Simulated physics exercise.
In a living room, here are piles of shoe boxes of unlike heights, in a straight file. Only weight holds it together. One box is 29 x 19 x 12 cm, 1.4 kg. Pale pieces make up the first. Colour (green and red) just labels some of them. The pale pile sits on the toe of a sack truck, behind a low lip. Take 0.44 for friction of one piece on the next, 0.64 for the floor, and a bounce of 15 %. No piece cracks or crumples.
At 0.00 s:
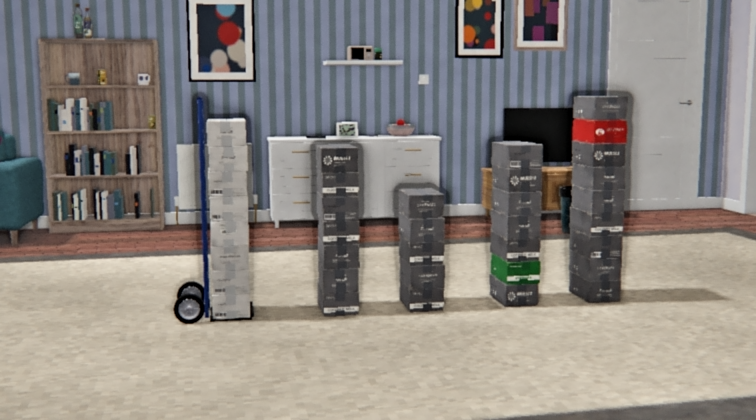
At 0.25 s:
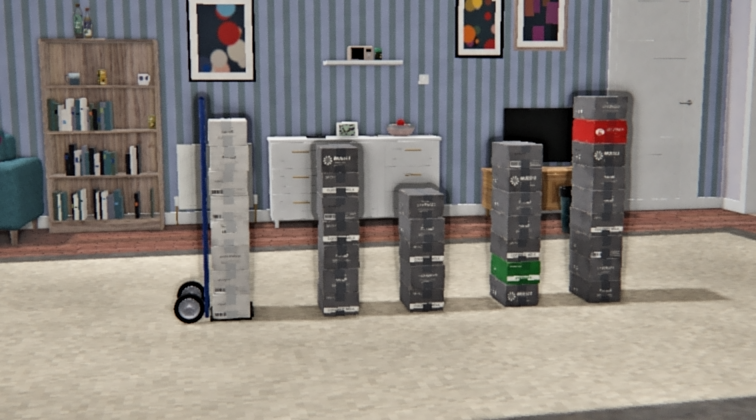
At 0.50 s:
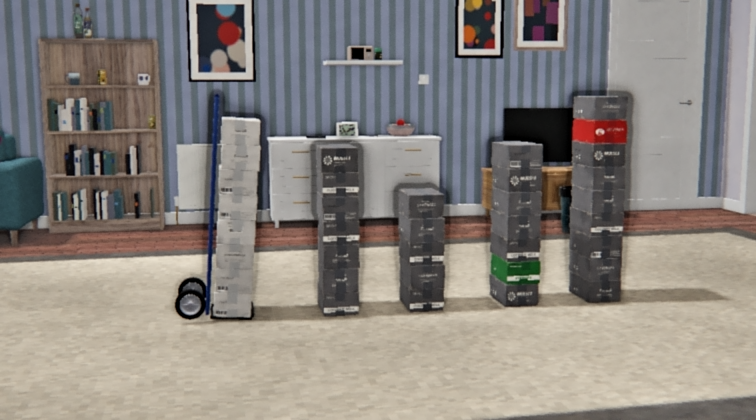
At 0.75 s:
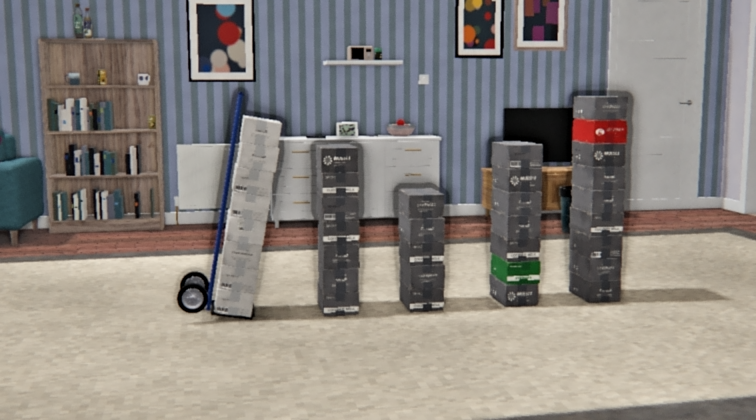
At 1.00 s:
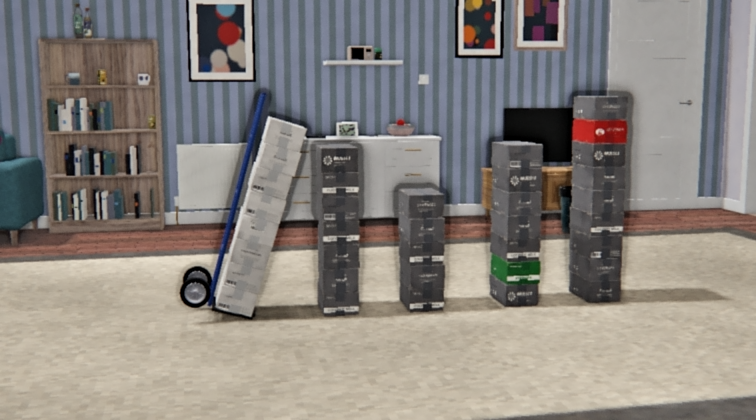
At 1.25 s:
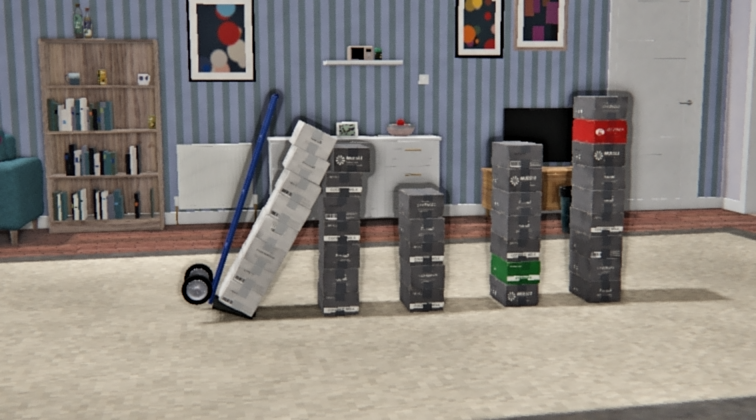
Living room with shoe box stacks in a row, a blue hand truck tilting right and its pale stack leaning further onto the neighbouring grey one.
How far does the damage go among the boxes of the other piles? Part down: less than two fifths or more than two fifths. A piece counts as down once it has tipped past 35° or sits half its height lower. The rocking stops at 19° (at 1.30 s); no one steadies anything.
It comes to over two fifths.
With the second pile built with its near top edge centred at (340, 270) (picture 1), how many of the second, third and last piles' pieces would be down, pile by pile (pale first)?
In that case second 0, third 4, last 0.
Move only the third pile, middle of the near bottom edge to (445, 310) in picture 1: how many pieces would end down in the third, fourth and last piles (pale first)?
Then third 4, fourth 7, last 9.
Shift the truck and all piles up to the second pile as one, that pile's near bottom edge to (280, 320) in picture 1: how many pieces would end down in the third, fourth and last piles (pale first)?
In that case third 4, fourth 7, last 9.
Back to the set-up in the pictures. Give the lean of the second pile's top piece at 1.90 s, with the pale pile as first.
It leans some 20°.
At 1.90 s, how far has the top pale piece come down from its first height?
Roughly 30 cm.
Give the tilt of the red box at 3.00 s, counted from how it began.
Some 30°.
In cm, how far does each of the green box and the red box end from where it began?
About: Green 25, red 170.
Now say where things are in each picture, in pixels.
In the first frame (each place is the centre of the face we see best), truck frame (201, 144) 0° forward; green box (524, 273); red box (611, 132); the others all in place.
In the second frame, truck frame (203, 144) 0° forward; red box (611, 132).
In the third frame, truck frame (215, 141) 4° forward, top of the pale pile leaning 4°; red box (611, 132); the others all in place.
In the fourth frame, truck frame (234, 139) 10° forward, top of the pale pile leaning 10°; red box (611, 132); the others all in place.
In the fifth frame, truck frame (253, 138) 16° forward, top of the pale pile leaning 17°; red box (611, 132); the others all in place.
In the sixth frame, truck frame (263, 138) 19° forward, top of the pale pile leaning 27°; red box (611, 132); green box (524, 273); 2 have shifted.
By 1.90 s, 8 of the pale pile down; 6 of the 28 other boxes down.
By 3.00 s, 8 of the pale pile down; 20 of the 28 other boxes down; green box tilted 46°; red box tilted 29°, 7 cm lower.
When it is over (4.4 s), 8 of the pale pile down; 27 of the 28 other boxes down; red box upside down; green box tilted 57°, 7 cm lower. That is 96 per cent. In pixels of the last frame, middles, green box near (553, 279).
